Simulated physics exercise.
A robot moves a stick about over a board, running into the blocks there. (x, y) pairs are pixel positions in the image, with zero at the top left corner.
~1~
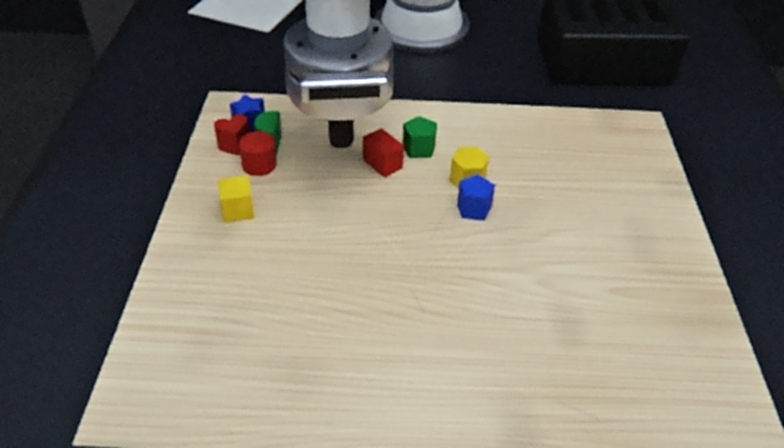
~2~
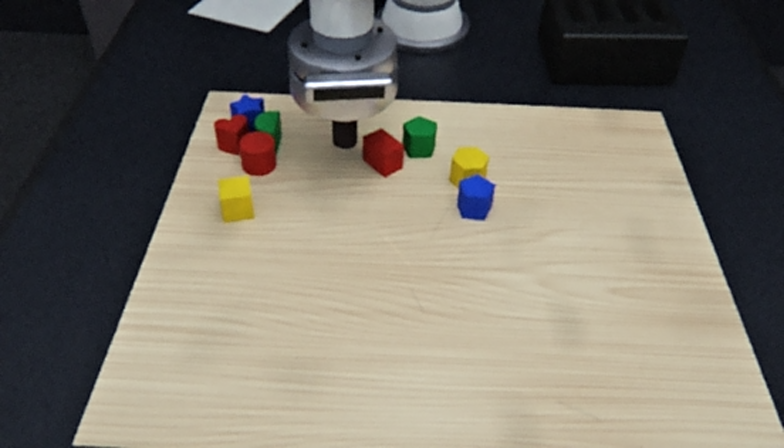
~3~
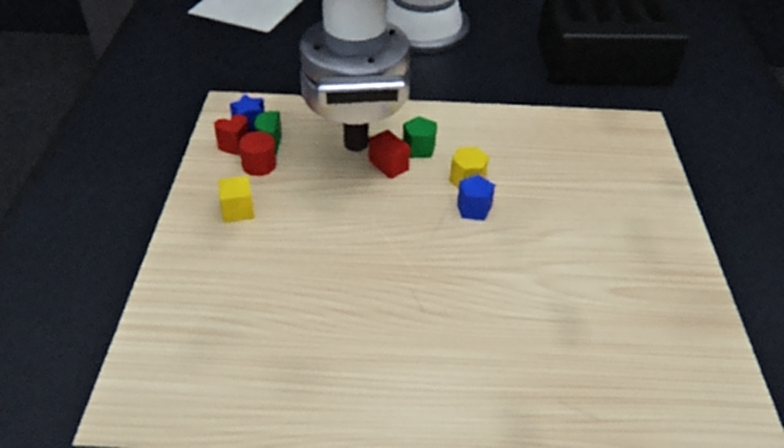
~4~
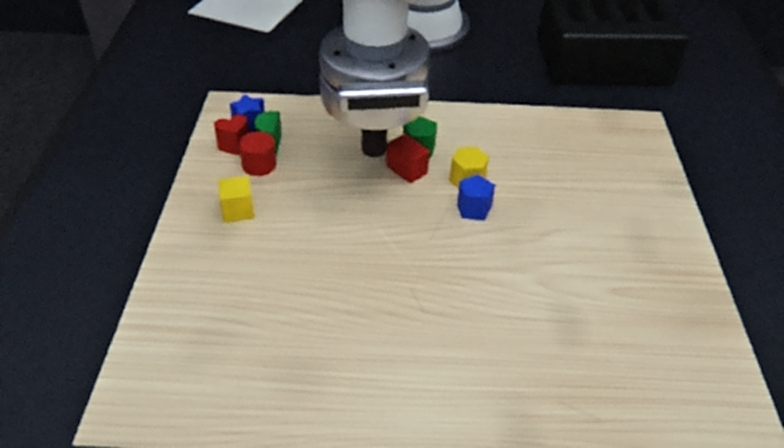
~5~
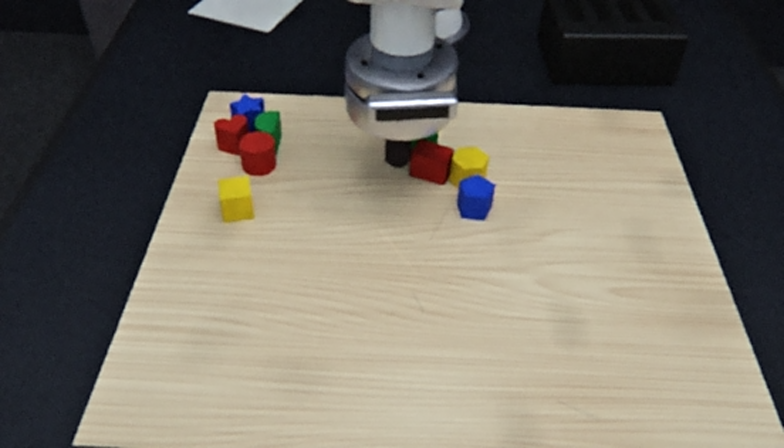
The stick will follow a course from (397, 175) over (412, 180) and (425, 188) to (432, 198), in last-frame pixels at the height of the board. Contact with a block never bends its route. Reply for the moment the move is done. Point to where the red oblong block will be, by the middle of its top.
Answer: (457, 158).
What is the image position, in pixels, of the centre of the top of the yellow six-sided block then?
It should be at about (496, 156).
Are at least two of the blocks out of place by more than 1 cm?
That would be a yes.
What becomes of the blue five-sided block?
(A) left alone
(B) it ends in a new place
A.
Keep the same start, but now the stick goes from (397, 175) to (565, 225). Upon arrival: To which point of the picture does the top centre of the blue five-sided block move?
Around pixel (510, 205).
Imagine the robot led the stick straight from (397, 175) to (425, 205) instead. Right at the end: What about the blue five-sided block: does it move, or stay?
Undisturbed, or as good as.
What follows on the original path. Halfway along, stick (420, 168); red oblong block (454, 154), turned 20° anticlockwise; yellow six-sided block (491, 157).
At the end, stick (433, 183); red oblong block (457, 158), turned 45° anticlockwise; yellow six-sided block (496, 156); blue five-sided block in place.
